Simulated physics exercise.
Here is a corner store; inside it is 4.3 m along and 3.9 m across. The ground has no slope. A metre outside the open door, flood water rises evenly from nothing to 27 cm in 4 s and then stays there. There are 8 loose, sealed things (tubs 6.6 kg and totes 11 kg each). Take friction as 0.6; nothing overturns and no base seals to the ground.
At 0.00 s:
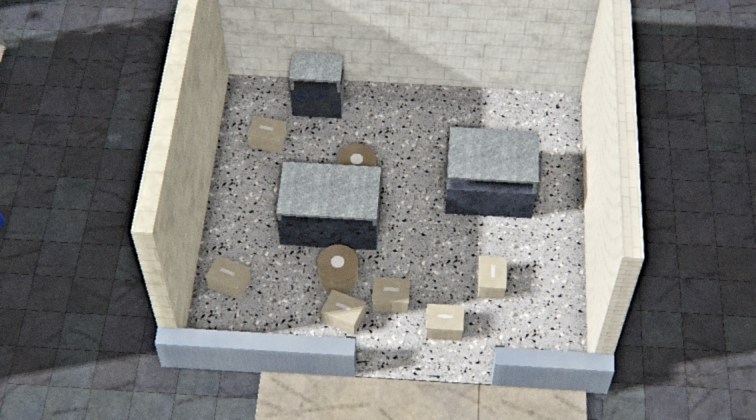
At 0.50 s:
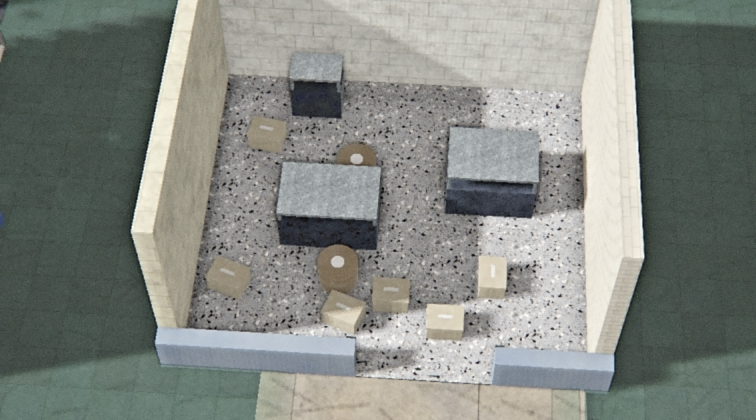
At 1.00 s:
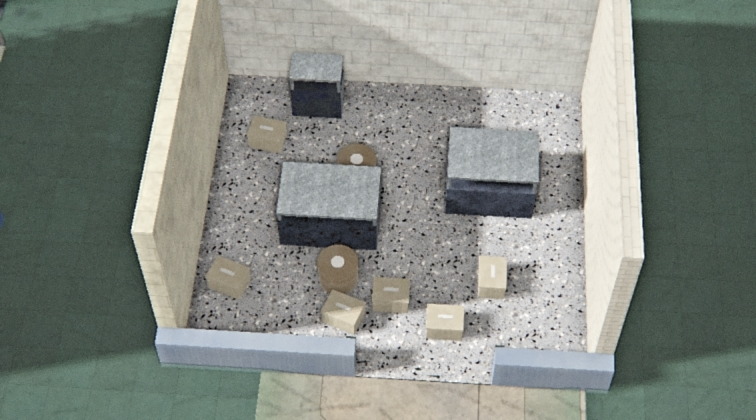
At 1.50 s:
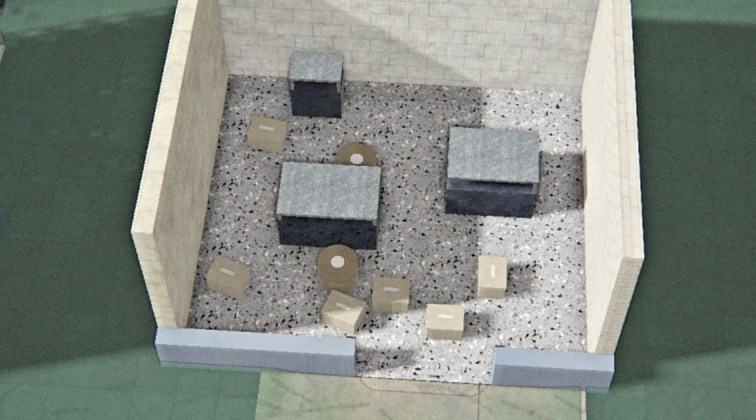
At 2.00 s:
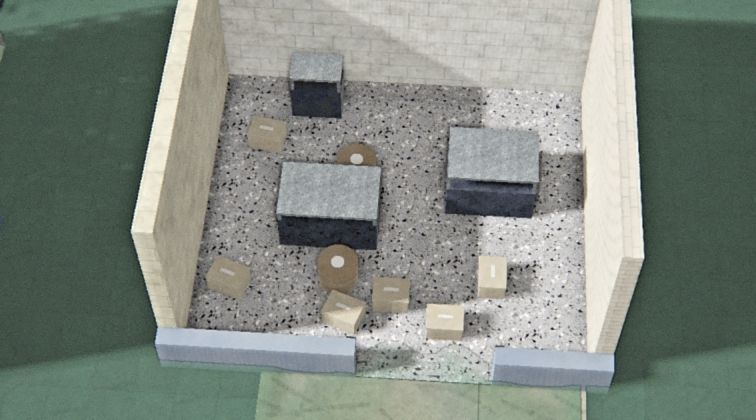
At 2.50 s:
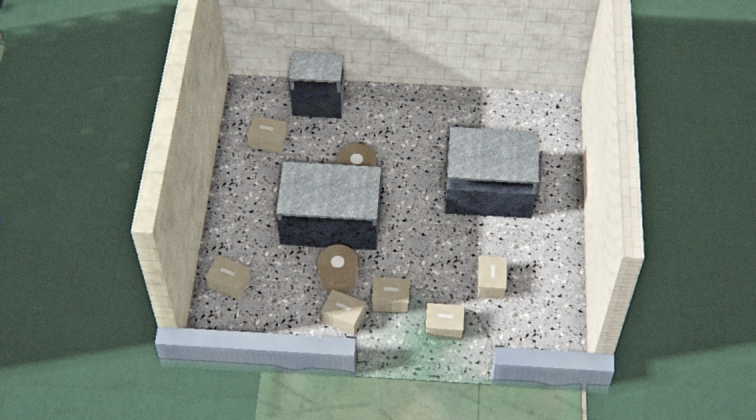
We see a small open-fronted store from above, with dark blocks and scattered tan containers that stay still, as green water covers the dark ground outside, then spreads over the pale doorstep and just inside the doorway.
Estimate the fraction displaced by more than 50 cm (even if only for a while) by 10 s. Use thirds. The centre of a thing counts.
It is between one and two thirds.
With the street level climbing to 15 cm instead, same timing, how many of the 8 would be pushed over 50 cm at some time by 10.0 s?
In that case 3 of them.
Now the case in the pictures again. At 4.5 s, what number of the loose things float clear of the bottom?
0 of them.
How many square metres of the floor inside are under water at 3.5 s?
About 3.0 m2.
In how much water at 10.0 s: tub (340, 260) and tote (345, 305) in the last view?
About 8 and 9 cm.
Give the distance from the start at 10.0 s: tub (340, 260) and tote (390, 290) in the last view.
In that order: 80 cm, 300 cm.
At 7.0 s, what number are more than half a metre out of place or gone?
By then 4.
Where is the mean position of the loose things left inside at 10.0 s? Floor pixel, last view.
Near (375, 224).
After 3.5 s 1 of 8 are over 50 cm from their spots; 0 afloat.
After 4.5 s 3 of 8 are over 50 cm from their spots; 0 afloat.
After 7.0 s 4 of 8 are over 50 cm from their spots; 4 afloat.
After 10.0 s 3 of 8 are over 50 cm from their spots, and 4 have been at some point; 6 afloat.
